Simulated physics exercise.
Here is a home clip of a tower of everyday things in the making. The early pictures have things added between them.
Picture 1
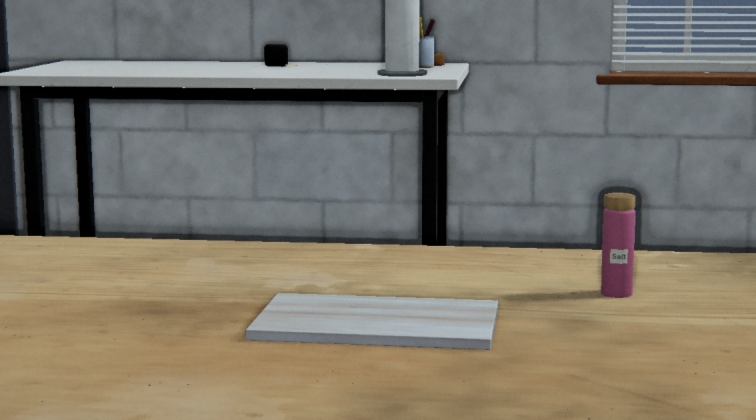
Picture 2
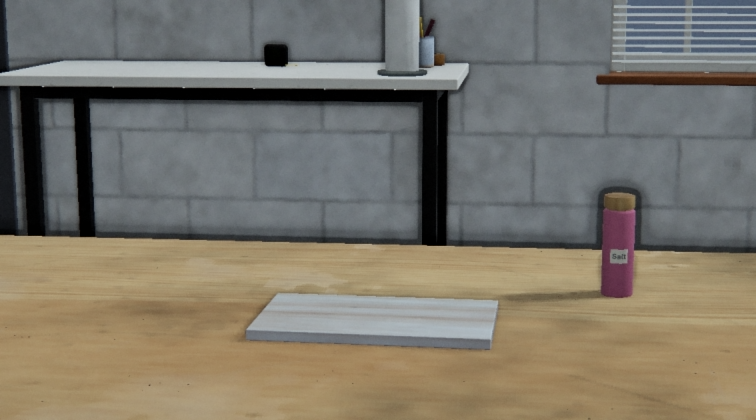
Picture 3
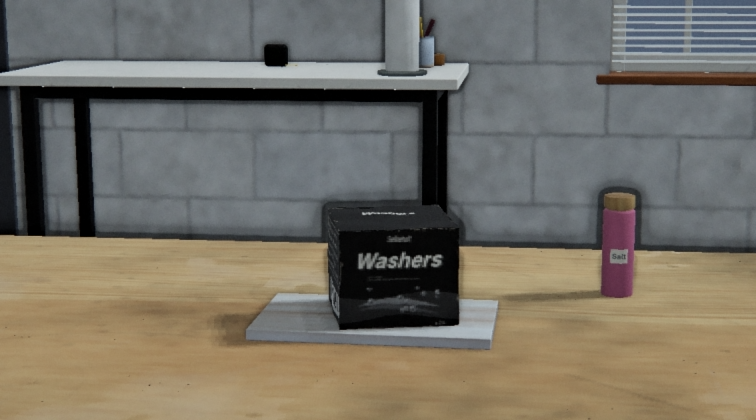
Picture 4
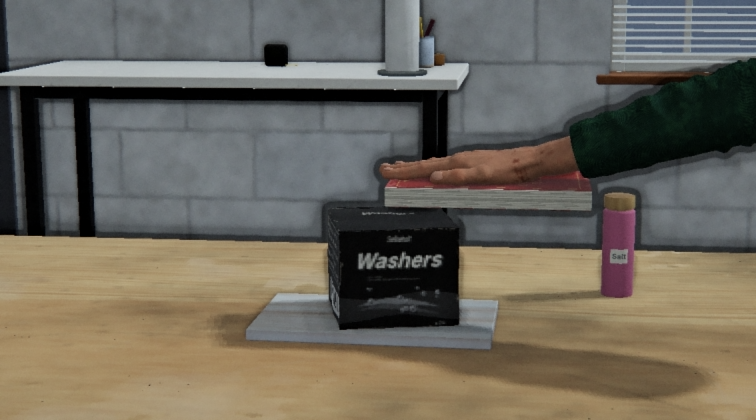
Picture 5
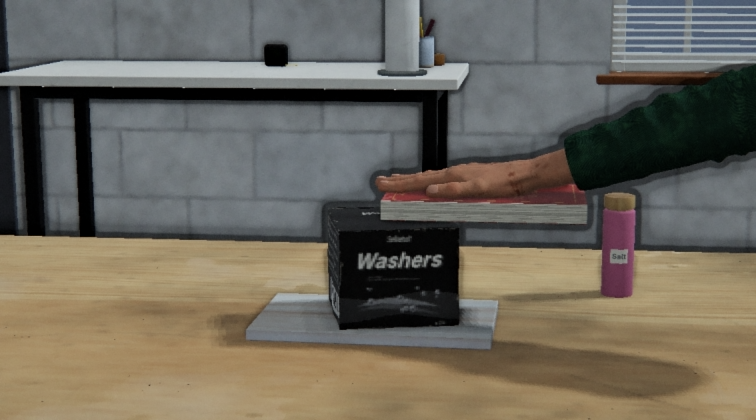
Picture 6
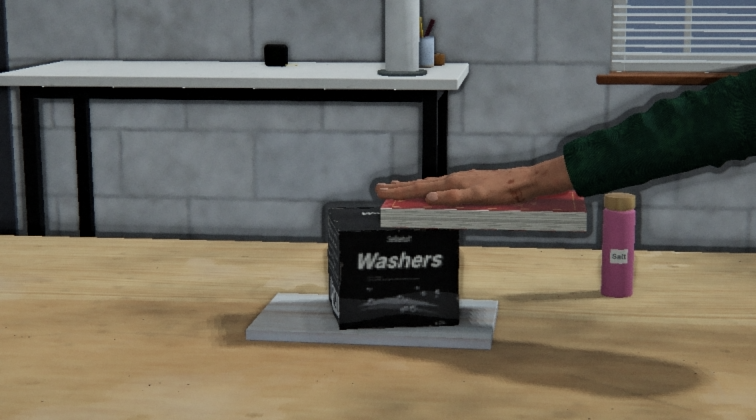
A hand in a green sleeve lowered a red book slightly onto the right part of a black box of washers, which had appeared on a white board beside a pink shaker.
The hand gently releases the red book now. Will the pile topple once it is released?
Doesn't stay standing.
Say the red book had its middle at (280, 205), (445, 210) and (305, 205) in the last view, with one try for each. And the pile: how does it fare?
Result per try: First toppled, second still standing, third toppled.
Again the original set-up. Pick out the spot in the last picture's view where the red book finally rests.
End spot: Near (484, 252).
Then, 0.30 s on from there, red book now fallen.
Then, 0.40 s on from there, things are still on the move.
In the end, fallen, red book; the other 3 unmoved. At the end, from the last picture's camera, red book near (484, 252). The pile comes apart.
